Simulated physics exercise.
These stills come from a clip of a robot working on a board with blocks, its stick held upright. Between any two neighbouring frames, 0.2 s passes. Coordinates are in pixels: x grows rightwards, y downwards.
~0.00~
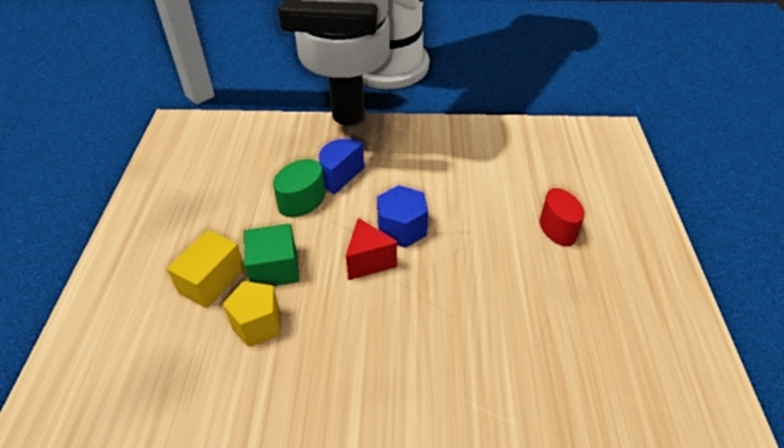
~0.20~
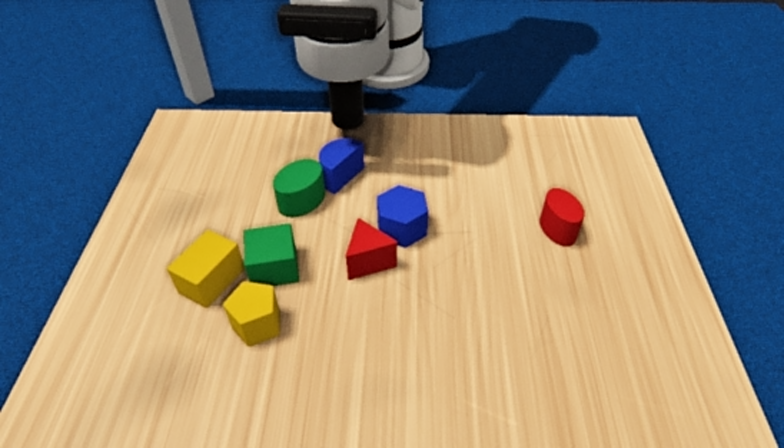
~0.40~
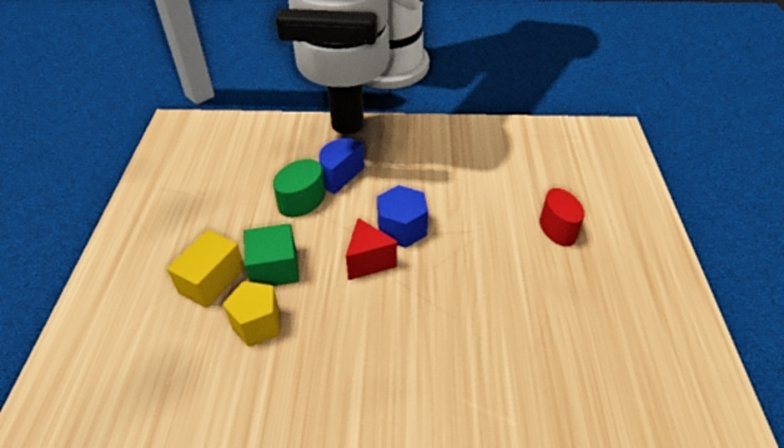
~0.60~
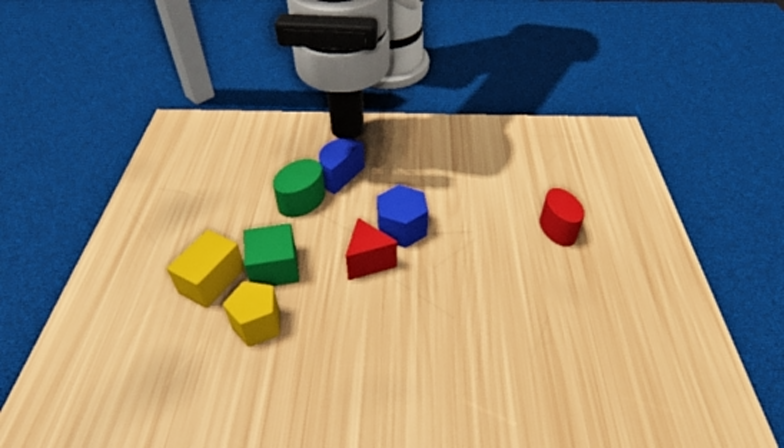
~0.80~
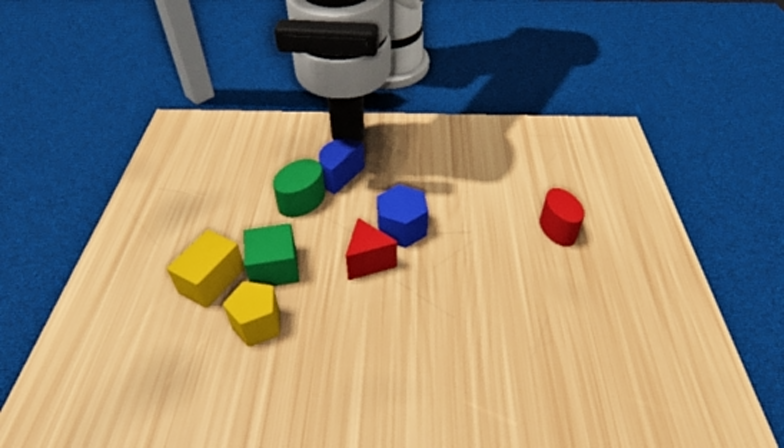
A white robot arm with a black stick edges slowly toward the viewer from the far side of a pale wooden board on a blue floor, seen from above at an angle by a still camera. Yellow and green blocks sit at left, blue ones and a red triangle near the middle, and a red block at right. The stick nears the rear blue block, while every block stays still.
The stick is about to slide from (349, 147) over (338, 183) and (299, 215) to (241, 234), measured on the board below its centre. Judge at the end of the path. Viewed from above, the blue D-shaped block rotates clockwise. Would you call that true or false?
It is false.
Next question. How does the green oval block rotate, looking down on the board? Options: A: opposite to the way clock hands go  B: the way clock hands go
(B)
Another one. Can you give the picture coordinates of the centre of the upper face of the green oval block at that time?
Around (192, 206).
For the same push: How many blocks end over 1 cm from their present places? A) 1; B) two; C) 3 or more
I choose B.
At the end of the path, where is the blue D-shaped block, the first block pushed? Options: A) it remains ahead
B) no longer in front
That would be B.
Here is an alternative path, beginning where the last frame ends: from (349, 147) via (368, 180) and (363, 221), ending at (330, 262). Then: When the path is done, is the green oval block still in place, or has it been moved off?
It is shifted.
On the path given first. One third of the way, stick at (336, 171); green oval block at (280, 189), turned 60° clockwise; blue D-shaped block at (329, 186).
Two thirds of the way, stick at (297, 203); green oval block at (251, 199), turned 85° clockwise; blue D-shaped block at (318, 214), turned 35° anticlockwise.
At the end, stick at (237, 222); green square not moved; green oval block at (192, 206), turned 125° clockwise; blue D-shaped block at (318, 214), turned 35° anticlockwise.
